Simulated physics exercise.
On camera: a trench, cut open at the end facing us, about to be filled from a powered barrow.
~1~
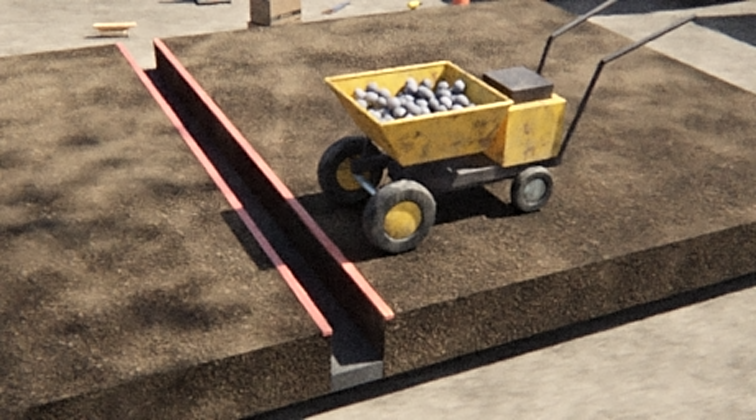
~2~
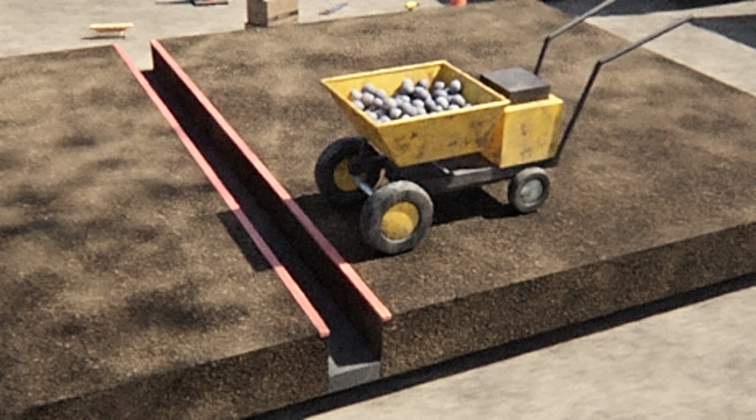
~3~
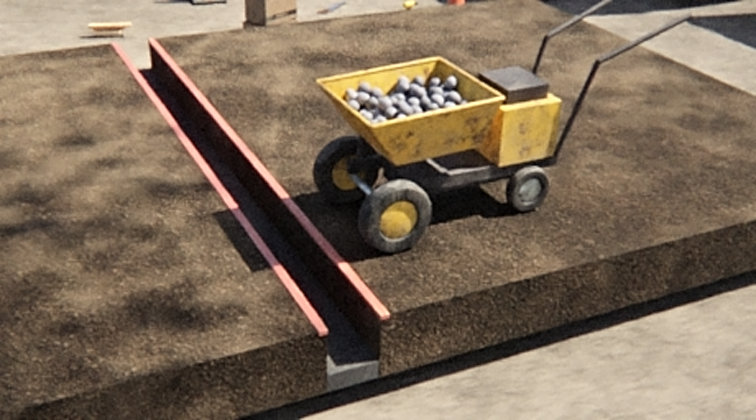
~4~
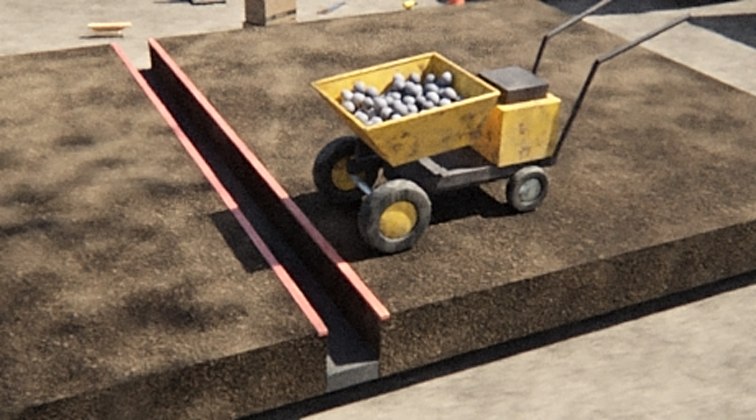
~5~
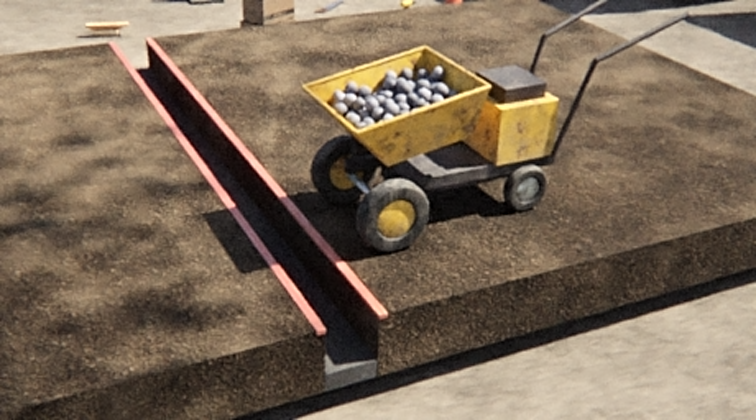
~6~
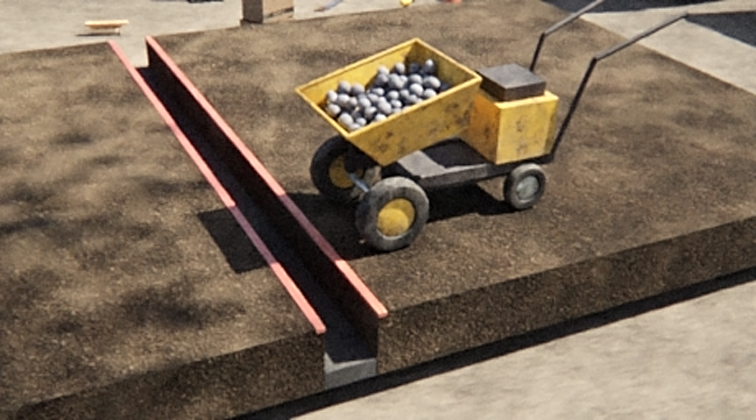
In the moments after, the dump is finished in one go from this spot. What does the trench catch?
The trench takes under half.
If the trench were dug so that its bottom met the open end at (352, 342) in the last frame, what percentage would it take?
Roughly 20 in a hundred.
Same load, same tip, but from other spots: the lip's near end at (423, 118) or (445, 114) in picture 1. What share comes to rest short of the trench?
About 0 and 10 per cent.
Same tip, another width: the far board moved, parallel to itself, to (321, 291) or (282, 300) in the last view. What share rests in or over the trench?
The first gives 0 %, the second 50 %.
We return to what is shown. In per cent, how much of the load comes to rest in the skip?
Close to 5 per cent.
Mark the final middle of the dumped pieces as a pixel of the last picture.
Close to (231, 242).
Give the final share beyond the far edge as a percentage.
Near 80 %.
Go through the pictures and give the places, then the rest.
The first picture shows lip of the skip at (380, 125), level; top of the load at (409, 108), round cobbles; first edge of the trench at (364, 284); far edge at (304, 299), the trench under half as wide as the skip, and about as deep as wide.
The second picture shows lip of the skip at (376, 126), level; top of the load at (405, 109).
The third picture shows lip of the skip at (371, 127), tipped barely; top of the load at (413, 105).
The fourth picture shows lip of the skip at (365, 130), tipped a little; top of the load at (413, 91).
The fifth picture shows lip of the skip at (356, 133), tipped a little; top of the load at (411, 94).
The sixth picture shows lip of the skip at (348, 137), tipped clearly; top of the load at (415, 82); first edge of the trench at (357, 282); far edge at (298, 296).
Soon after the last picture, skip tipped steeply; all in the skip.
A little later, skip tipped right over; most in the skip; a small part beyond it; a stray few falling.
Later still, skip tipped right over; about a quarter in the skip; a stray few in or heaped over the trench; about two thirds beyond it.
By the end, skip tipped right over; a stray few in the skip; about a quarter in or heaped over the trench; most beyond it.
